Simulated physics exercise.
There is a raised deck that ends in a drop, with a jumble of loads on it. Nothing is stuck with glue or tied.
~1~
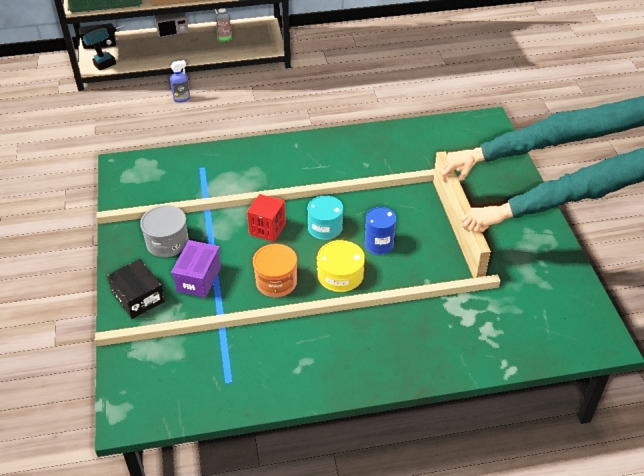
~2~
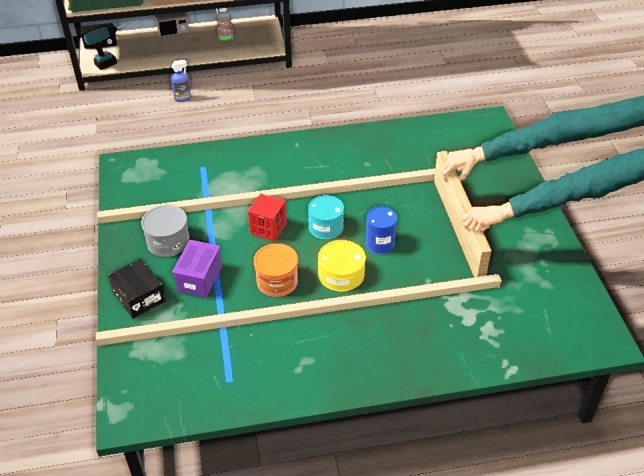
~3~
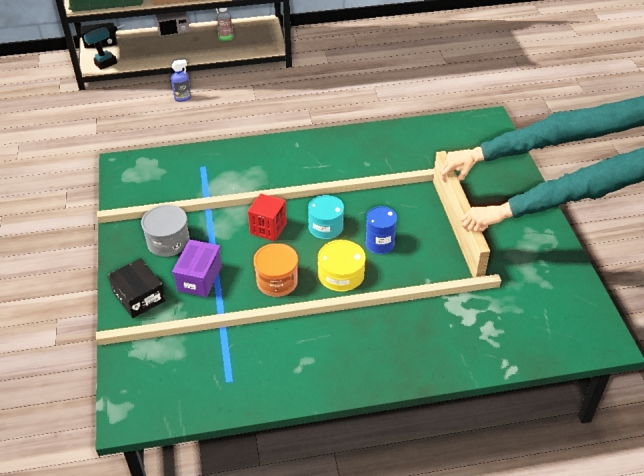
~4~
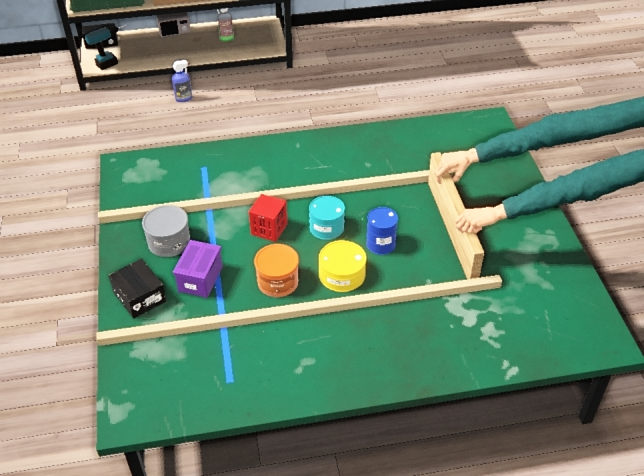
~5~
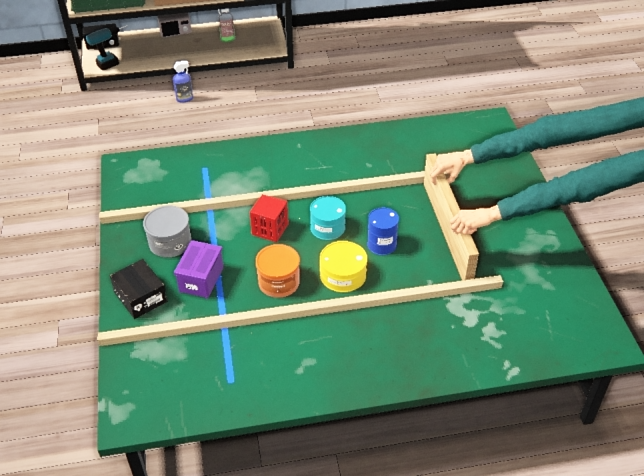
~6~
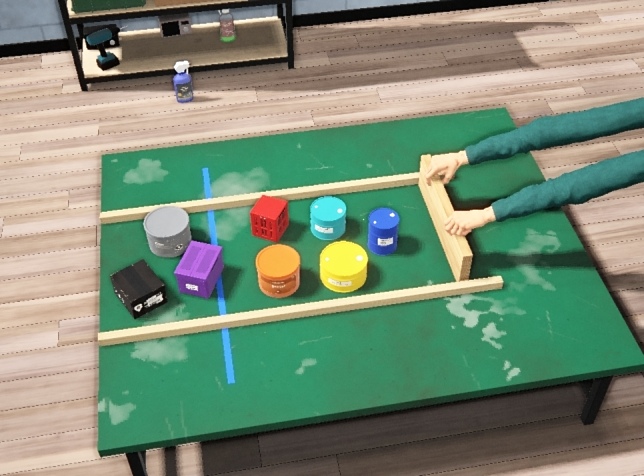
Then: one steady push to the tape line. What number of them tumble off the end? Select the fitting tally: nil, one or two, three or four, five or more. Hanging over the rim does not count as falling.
Tally: Nil.
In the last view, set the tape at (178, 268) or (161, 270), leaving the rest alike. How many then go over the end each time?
In order, 1 then 2.
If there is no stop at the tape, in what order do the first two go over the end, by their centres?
Going earliest first, the black parcel leads and the orange pail follows.
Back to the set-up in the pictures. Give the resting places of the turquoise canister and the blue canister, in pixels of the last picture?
One is at about (196, 236), the other at about (200, 255).
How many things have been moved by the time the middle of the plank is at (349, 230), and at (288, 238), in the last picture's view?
First 3 and then 6.
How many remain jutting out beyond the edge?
1 in all.
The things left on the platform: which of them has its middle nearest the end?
Nearest at the end: The black parcel.
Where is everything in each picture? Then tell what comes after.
Black parcel (136, 289); grey pail (165, 232); purple tote (197, 270); plank (460, 214); tape (214, 262), in the first picture.
Grey pail (166, 231); blue canister (381, 230), in the second picture.
Purple tote (198, 269); turquoise canister (326, 217), in the third picture.
Black parcel (138, 288); orange pail (277, 271), in the fourth picture.
Grey pail (168, 232); red crate (269, 218), in the fifth picture.
Black parcel (139, 289); grey pail (168, 232); purple tote (200, 270); plank (444, 217); tape (217, 262), in the sixth picture.
Early on, none off yet; black parcel at rest near (139, 289); grey pail at rest near (168, 232); purple tote at rest near (200, 270).
A while later, none off yet; black parcel travelled a little near (134, 290); grey pail moving near (168, 231); purple tote travelled about its own width near (169, 266).
Finally, the number that fall off is zero.
